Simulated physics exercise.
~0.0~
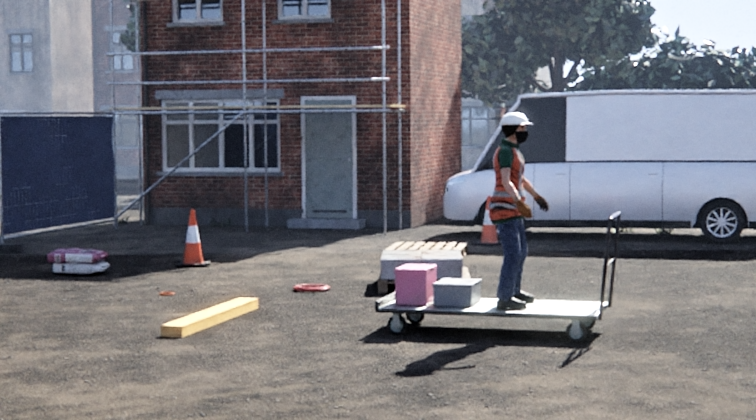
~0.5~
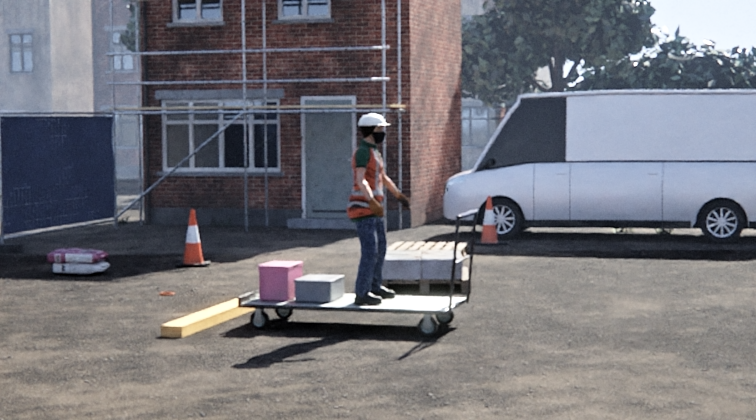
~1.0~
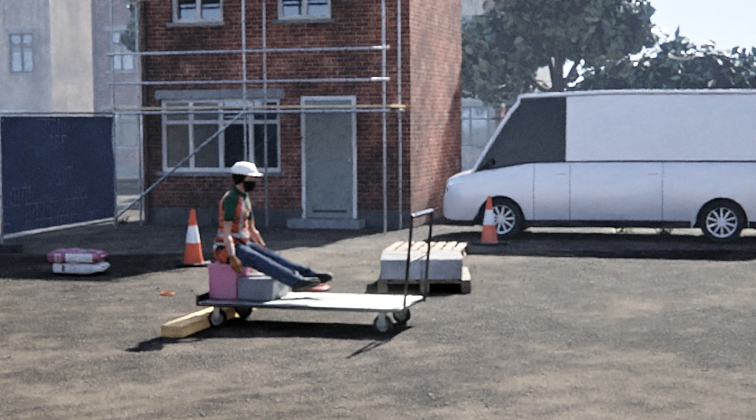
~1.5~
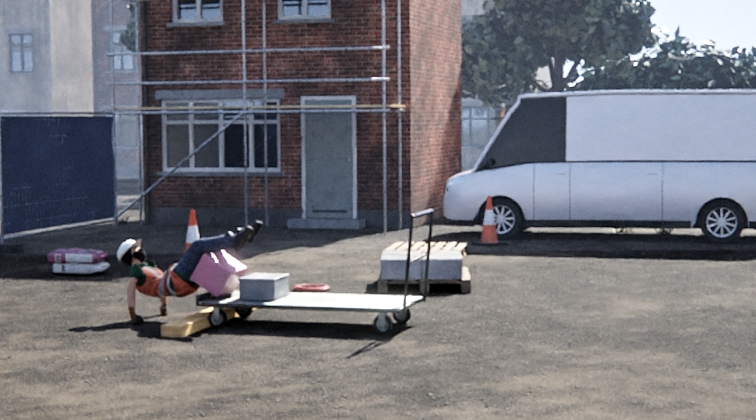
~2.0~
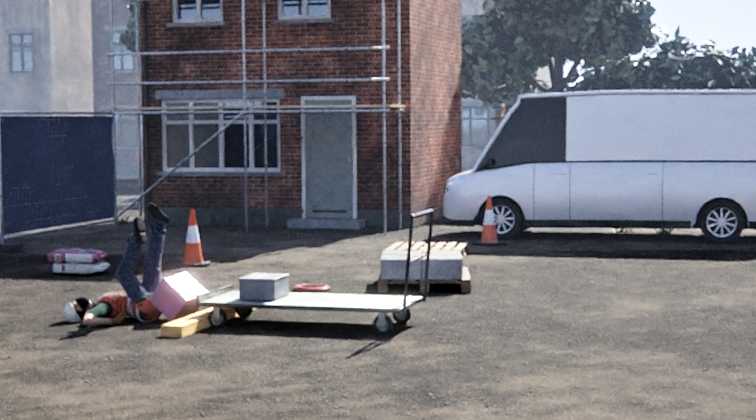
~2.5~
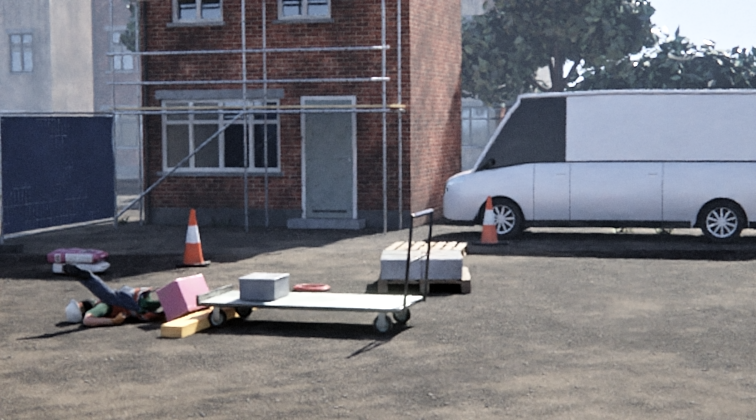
Flatbed trolley rolling left into a yellow beam and stopping, its standing worker tumbling off the front with a pink box, grey box staying aboard.
